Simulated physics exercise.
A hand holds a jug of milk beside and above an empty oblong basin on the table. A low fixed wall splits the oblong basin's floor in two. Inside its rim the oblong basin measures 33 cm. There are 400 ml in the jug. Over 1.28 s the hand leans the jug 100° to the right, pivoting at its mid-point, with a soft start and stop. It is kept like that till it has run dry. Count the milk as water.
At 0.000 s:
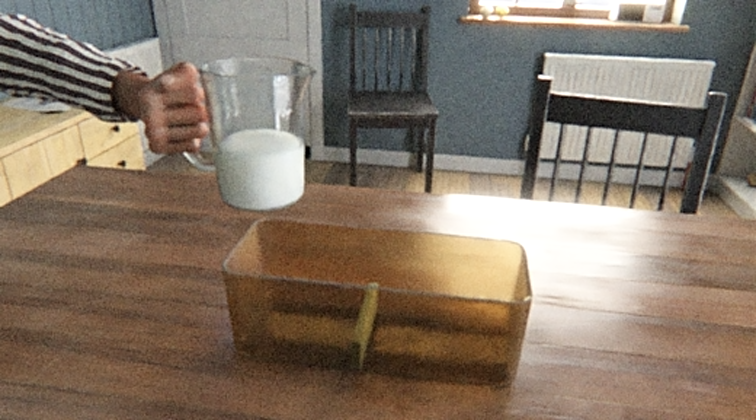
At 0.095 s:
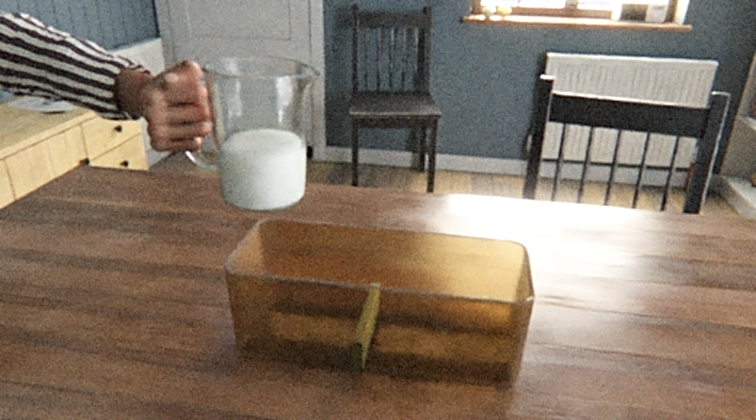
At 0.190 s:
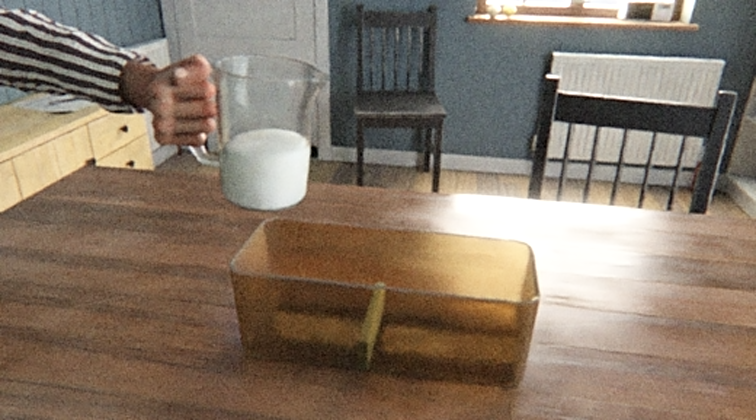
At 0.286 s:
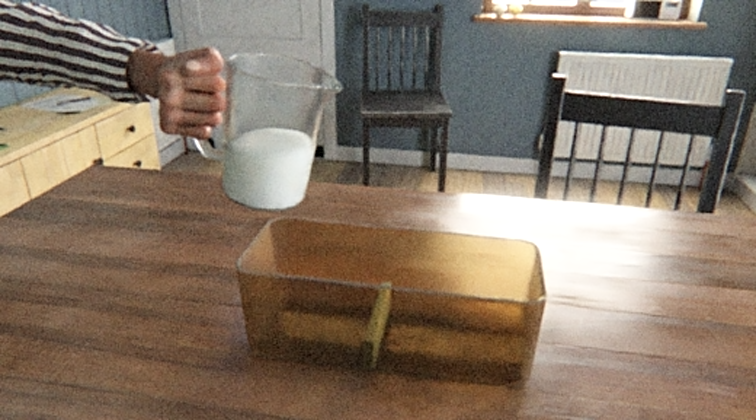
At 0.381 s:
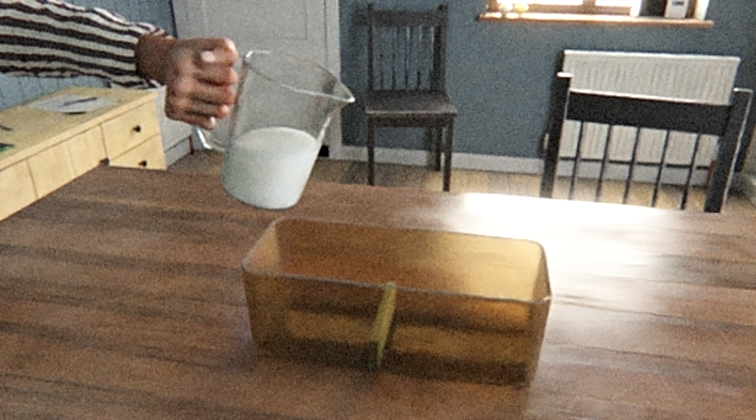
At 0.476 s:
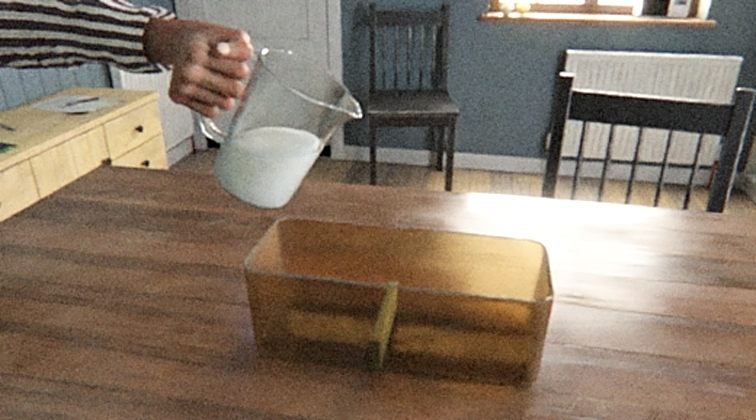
At a wooden table in a blue-walled room, a hand in a striped sleeve held a glass jug of milk above an empty amber basin, then gradually leaned it to the right.
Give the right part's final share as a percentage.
Roughly 94 per cent is past the wall.
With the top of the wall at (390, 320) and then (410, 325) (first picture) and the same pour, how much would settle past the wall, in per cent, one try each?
In turn about 30 and 10 per cent.
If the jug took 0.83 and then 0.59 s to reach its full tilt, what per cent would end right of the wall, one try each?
First 90, then 90 per cent.
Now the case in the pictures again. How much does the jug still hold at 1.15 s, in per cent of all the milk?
Near 44 in a hundred.
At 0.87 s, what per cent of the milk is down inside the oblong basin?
Near 0 in a hundred.
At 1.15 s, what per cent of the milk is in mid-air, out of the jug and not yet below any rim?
About 18 per cent.
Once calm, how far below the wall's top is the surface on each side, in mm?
Left about 38 mm, right about 22 mm.
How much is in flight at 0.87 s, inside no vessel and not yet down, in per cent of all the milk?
About 3 per cent.
By 0.87 s the tilt is 76° and 97 per cent is still to pour, 0 is left of the wall and 0 right of it.
By 1.15 s the tilt is 98° and 45 per cent is still to pour, 1 is left of the wall and 35 right of it.
By 1.45 s the tilt is 100° and 8 per cent is still to pour, 4 is left of the wall and 82 right of it.
By 1.78 s the tilt is 100° and 1 per cent is still to pour, 4 is left of the wall and 94 right of it.
At rest 6 per cent lies left of the wall, 94 right of it and 1 outside.
